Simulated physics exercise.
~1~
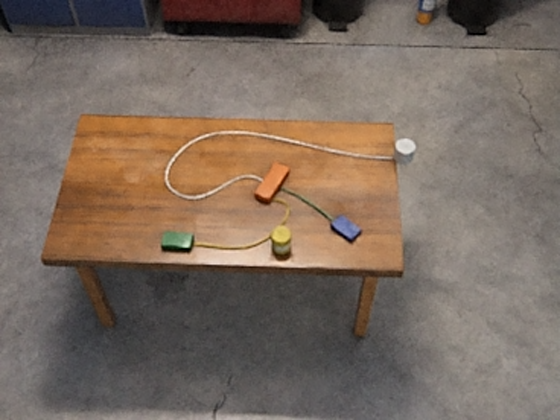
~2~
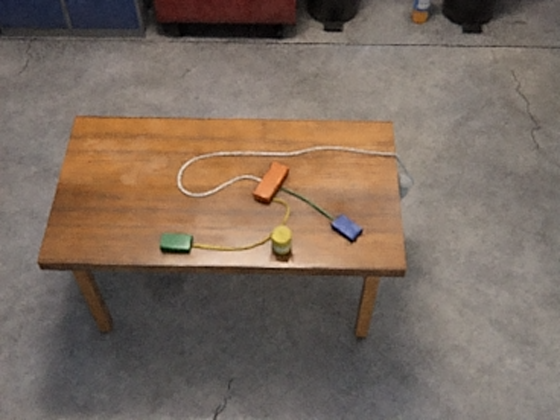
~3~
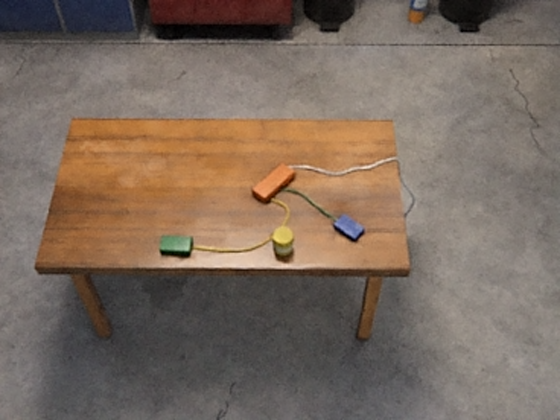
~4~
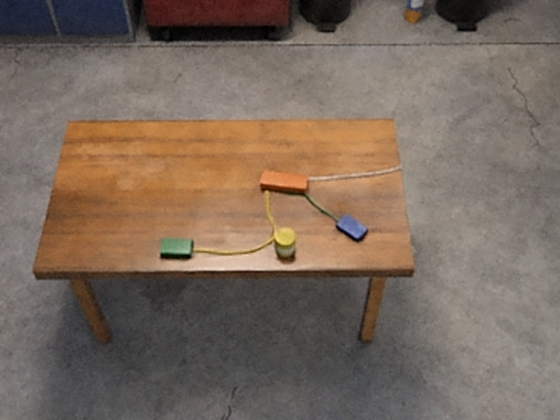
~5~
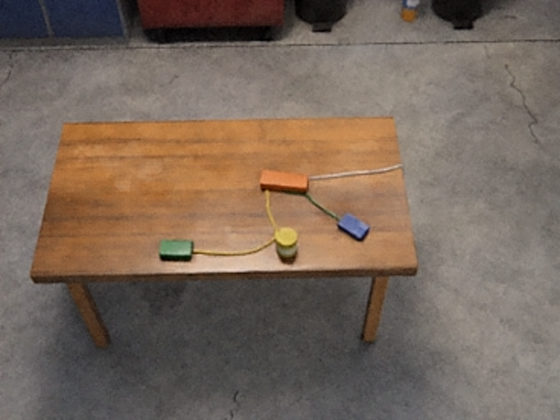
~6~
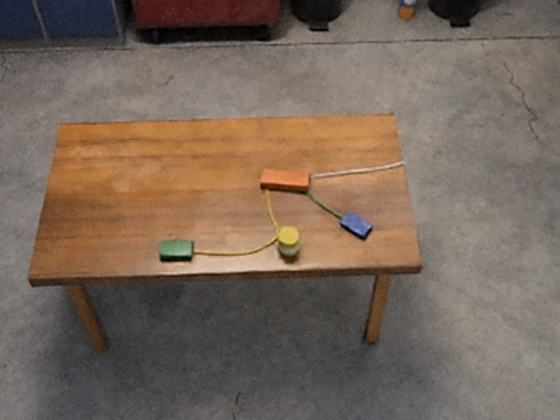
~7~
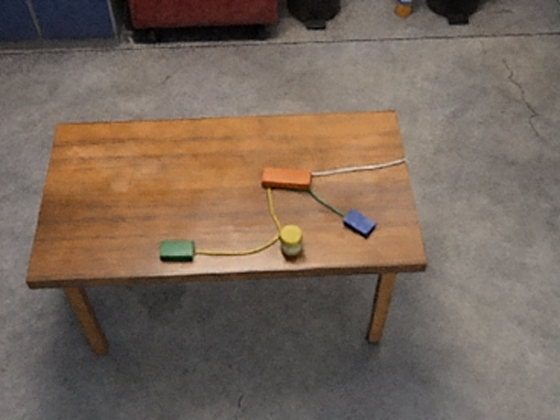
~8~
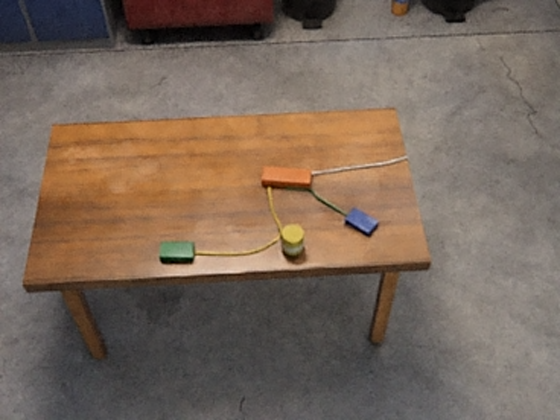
A small white speaker sits at the right edge of a wooden table on a concrete floor, seen from above at a slight sideways drift, with a white cable looping back to an orange strip near the middle. A yellow tin and a green phone rest near the front edge, and a blue device lies to the right. The speaker drops over the right edge, dragging the cable's loop across the tabletop. The cable pulls straight, and the orange strip swivels and shifts slightly right. It ends with the strip still on the table, the cable running over the edge, and the blue and green devices barely moved.
